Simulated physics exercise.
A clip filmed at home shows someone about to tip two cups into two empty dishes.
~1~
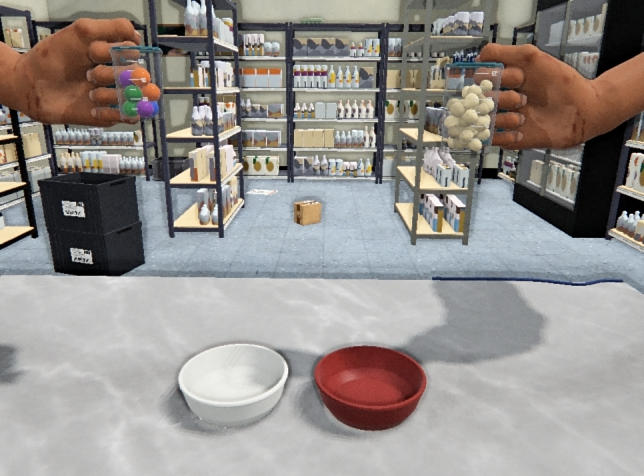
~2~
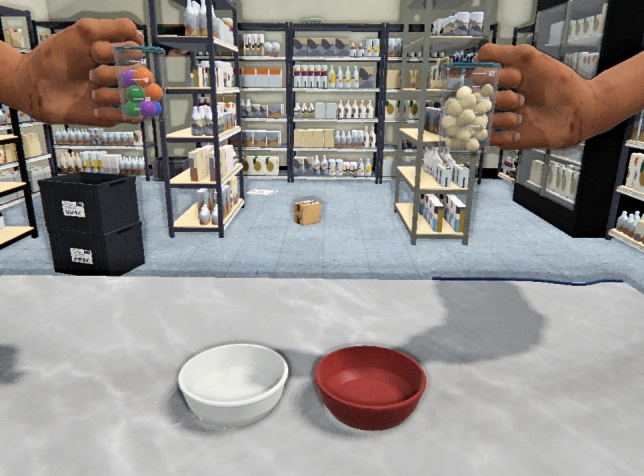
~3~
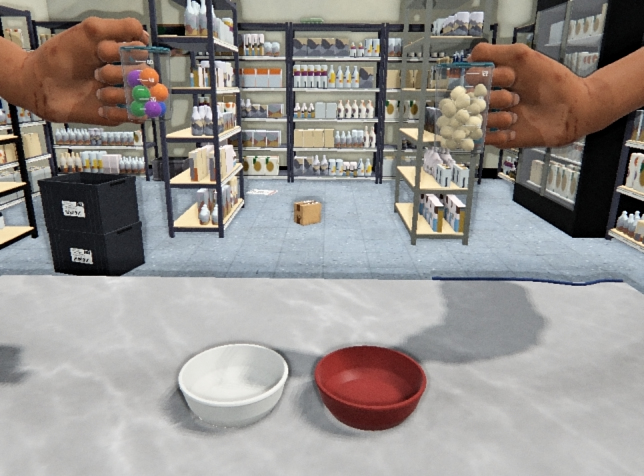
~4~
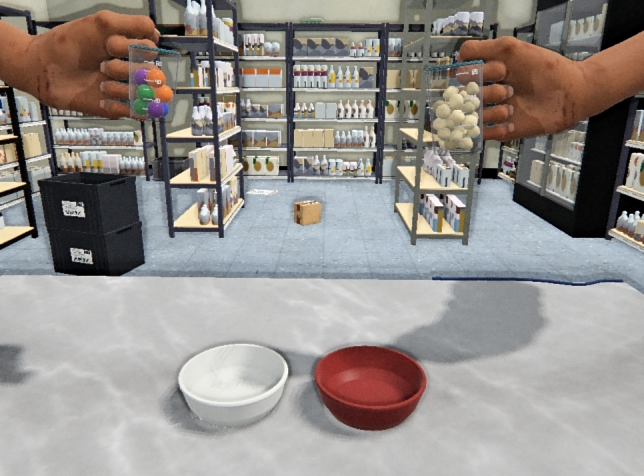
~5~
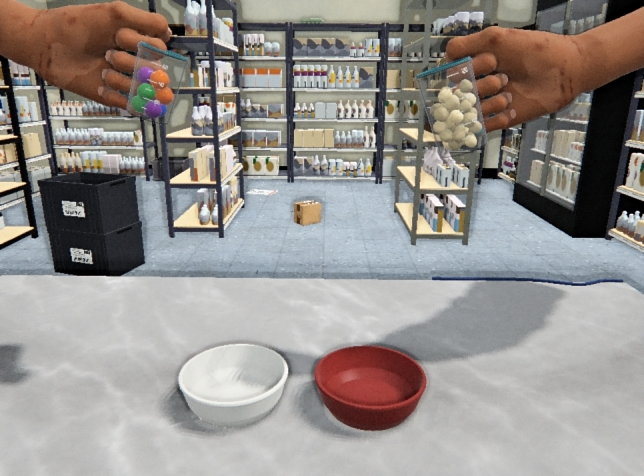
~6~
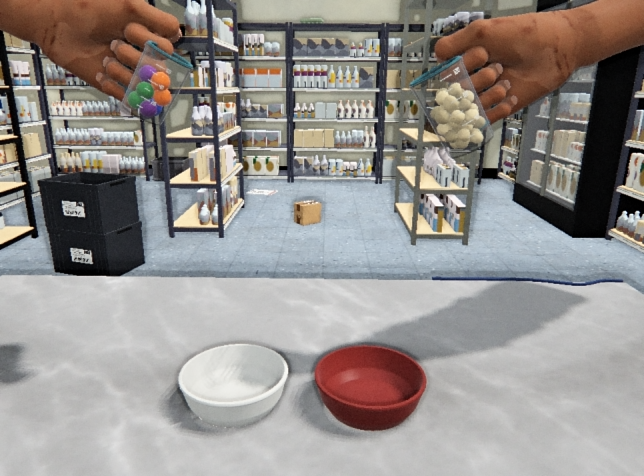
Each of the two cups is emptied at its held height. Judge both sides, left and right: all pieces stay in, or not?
Outcome: Left dish: Partial capture; right dish: Partial capture.
Then, 0.44 s on from there, left, the whole lot still in the cup; right, the whole lot still in the cup.
Then, 0.83 s on from there, left, the bulk still in the cup, a little in the air; right, the bulk still in the cup, a little in the air.
Then, 1.16 s on from there, left, near half in the dish, a little outside the dish, near a third in the air; right, near a third in the dish, only a few outside the dish, near half in the air.
In the end, left, near a third in the dish, near two thirds outside the dish; right, the bulk in the dish, near a quarter outside the dish.
